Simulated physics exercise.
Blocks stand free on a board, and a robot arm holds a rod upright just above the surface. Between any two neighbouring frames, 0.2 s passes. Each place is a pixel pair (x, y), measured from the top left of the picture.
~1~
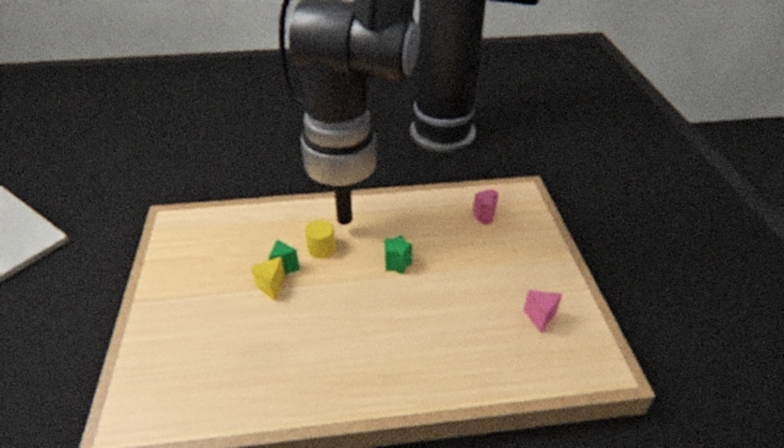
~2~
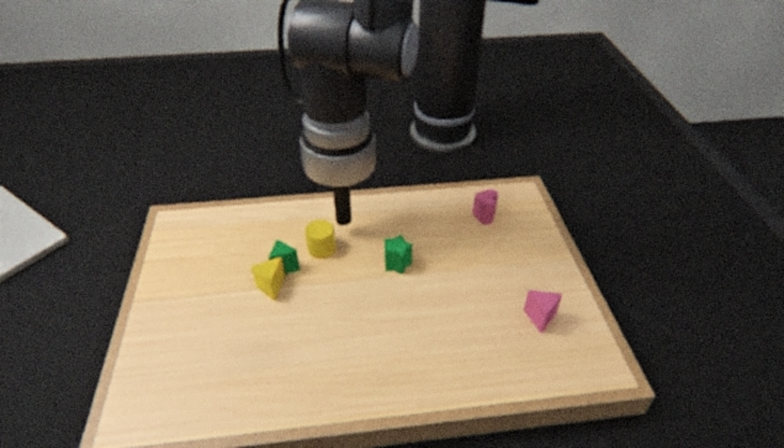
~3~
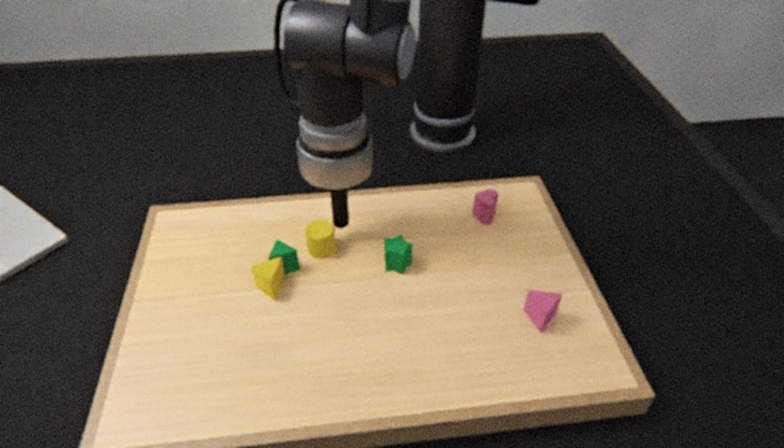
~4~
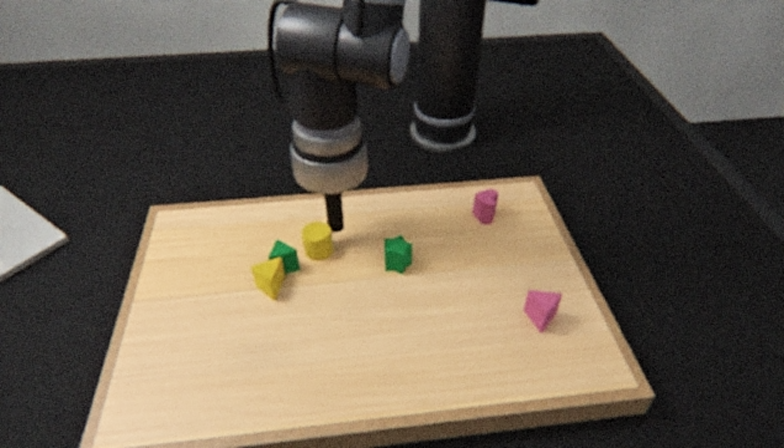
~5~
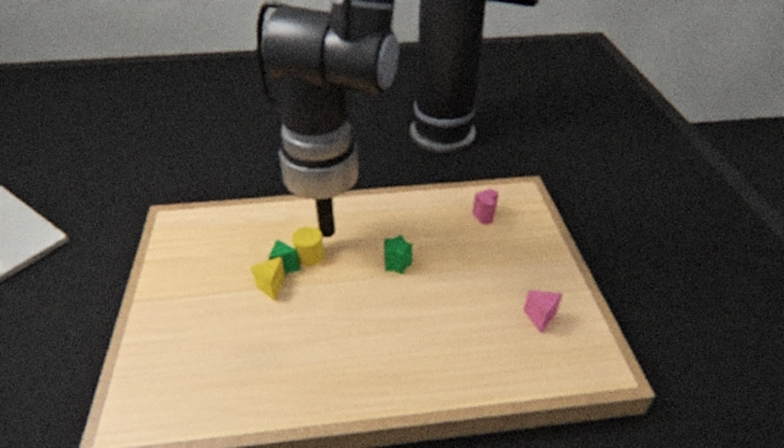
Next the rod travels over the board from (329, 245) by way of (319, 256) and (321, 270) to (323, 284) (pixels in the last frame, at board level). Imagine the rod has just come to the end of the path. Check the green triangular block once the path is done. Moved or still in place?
My prediction: It moves.
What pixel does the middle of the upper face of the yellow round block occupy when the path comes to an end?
The middle of its top is at (294, 251).
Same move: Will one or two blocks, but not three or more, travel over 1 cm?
Yes, that is how it ends up.
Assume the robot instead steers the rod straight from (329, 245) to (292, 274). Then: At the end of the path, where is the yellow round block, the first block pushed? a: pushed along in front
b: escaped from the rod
Option a.
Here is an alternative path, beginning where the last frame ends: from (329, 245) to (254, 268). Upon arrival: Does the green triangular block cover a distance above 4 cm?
Yes - that is the case.
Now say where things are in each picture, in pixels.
Rod's lower end at (345, 220); yellow triangular block at (268, 268); green triangular block at (280, 248); yellow round block at (320, 229), in the first picture.
Rod at (344, 221); blocks still, in the second picture.
Rod at (341, 223); blocks still, in the third picture.
Rod at (336, 227); yellow round block at (316, 230), in the fourth picture.
Rod at (327, 232); yellow triangular block at (268, 268); green triangular block at (280, 248); yellow round block at (307, 235), in the fifth picture.
The first path, step by step. Halfway along, rod at (318, 250); green triangular block at (267, 254), turned 15° clockwise; yellow round block at (294, 248).
At the end, rod at (321, 271); yellow triangular block still; green triangular block at (266, 254), turned 15° clockwise; yellow round block at (294, 251).
